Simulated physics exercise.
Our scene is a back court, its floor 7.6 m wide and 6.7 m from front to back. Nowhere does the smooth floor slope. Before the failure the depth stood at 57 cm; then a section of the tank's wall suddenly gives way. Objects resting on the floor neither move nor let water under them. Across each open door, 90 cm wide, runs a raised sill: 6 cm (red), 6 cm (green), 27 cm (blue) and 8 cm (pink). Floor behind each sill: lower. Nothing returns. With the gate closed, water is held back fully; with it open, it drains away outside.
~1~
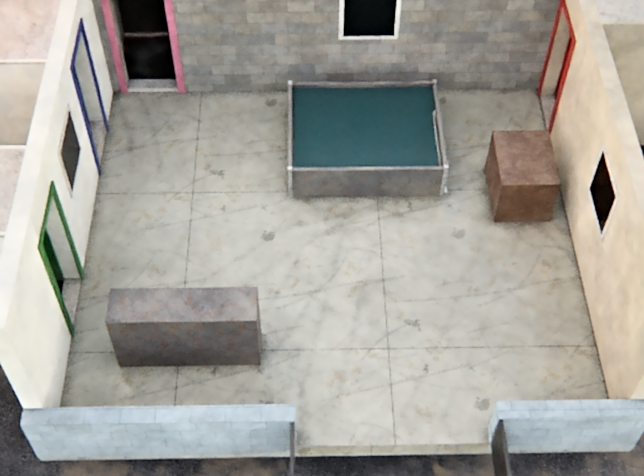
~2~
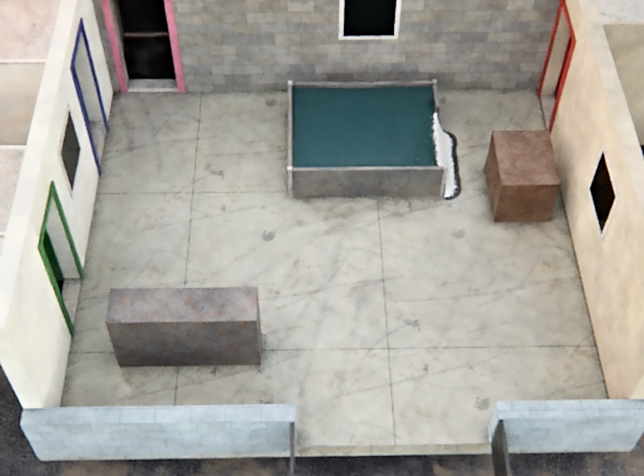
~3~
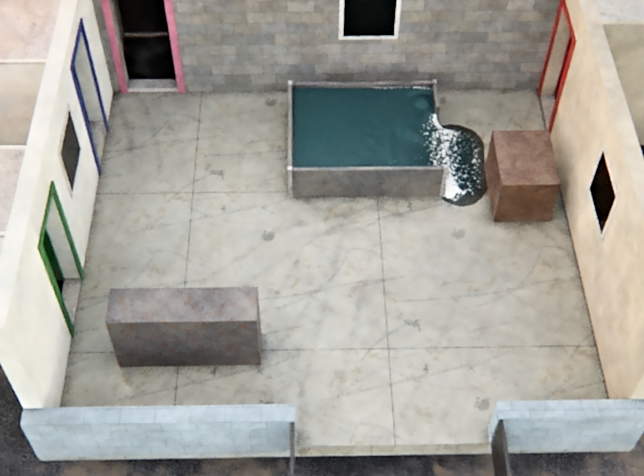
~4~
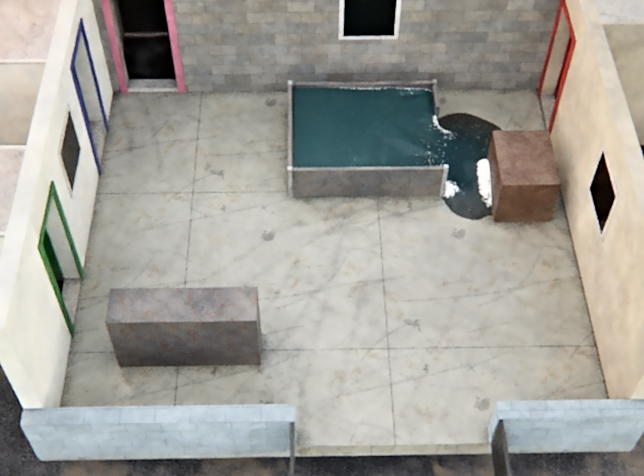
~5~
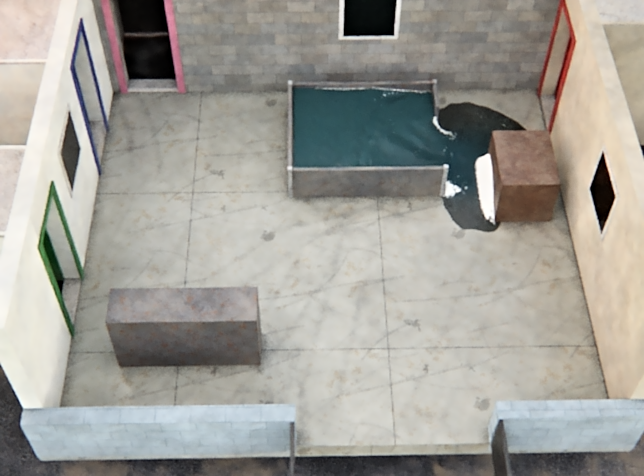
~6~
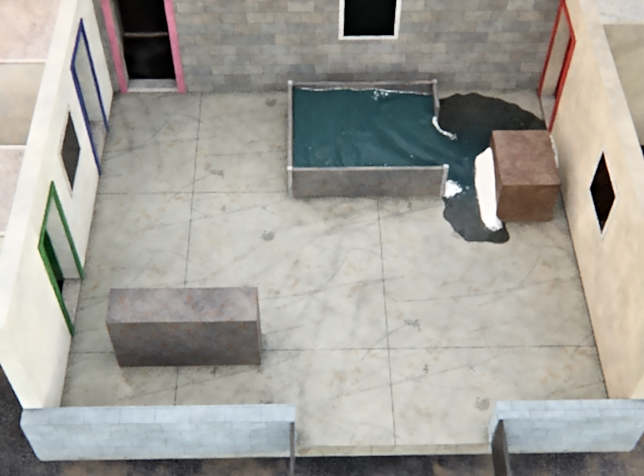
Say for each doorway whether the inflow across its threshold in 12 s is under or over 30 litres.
My prediction: At the red door the limit will be broken; at the green door the limit will hold; at the blue door the limit will hold; at the pink door the limit will hold.
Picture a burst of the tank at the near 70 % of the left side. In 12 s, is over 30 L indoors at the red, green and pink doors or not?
Then red does not exceed it, green exceeds it, pink exceeds it.
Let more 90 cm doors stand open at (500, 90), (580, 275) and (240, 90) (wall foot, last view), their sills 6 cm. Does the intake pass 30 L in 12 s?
Well, the first is on the high side, the second is on the low side, and the third is on the low side.
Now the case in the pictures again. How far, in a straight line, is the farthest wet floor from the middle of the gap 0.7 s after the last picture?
That works out near 2.8 m.
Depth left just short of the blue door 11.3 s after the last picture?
Looks like about 4.0 cm at that spot.
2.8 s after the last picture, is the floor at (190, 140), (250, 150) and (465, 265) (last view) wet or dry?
Untouched, untouched, submerged.
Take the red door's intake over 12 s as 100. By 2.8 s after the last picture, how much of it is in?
50 percent or so by then.
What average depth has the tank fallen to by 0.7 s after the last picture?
Mean depth: About 40 cm.
Then, 0.7 s after the last picture water covers 15 % of the floor and is deepest (44 cm) near (481, 178); red door 21 cm at the sill, 20 L in, green door not reached, blue door not reached, pink door not reached.
Then, 1.5 s after the last picture water covers 30 % of the floor and is deepest (40 cm) near (481, 178); red door 26 cm at the sill, 96 L in, green door not reached, blue door not reached, pink door not reached.
Then, 2.8 s after the last picture water covers 45 % of the floor and is deepest (25 cm) near (538, 94); red door 22 cm at the sill, 241 L in, green door not reached, blue door not reached, pink door not reached.
Then, 6.3 s after the last picture water covers 60 % of the floor and is deepest (14 cm) near (541, 108); red door 14 cm at the sill, 409 L in, green door not reached, blue door 4 cm at the sill, 0 L in, pink door 4 cm at the sill, 0 L in.
Then, 11.3 s after the last picture water covers 85 % of the floor and is deepest (8 cm) near (539, 101); red door 8 cm at the sill, 466 L in, green door 5 cm at the sill, 0 L in, blue door 4 cm at the sill, 0 L in, pink door 4 cm at the sill, 0 L in.
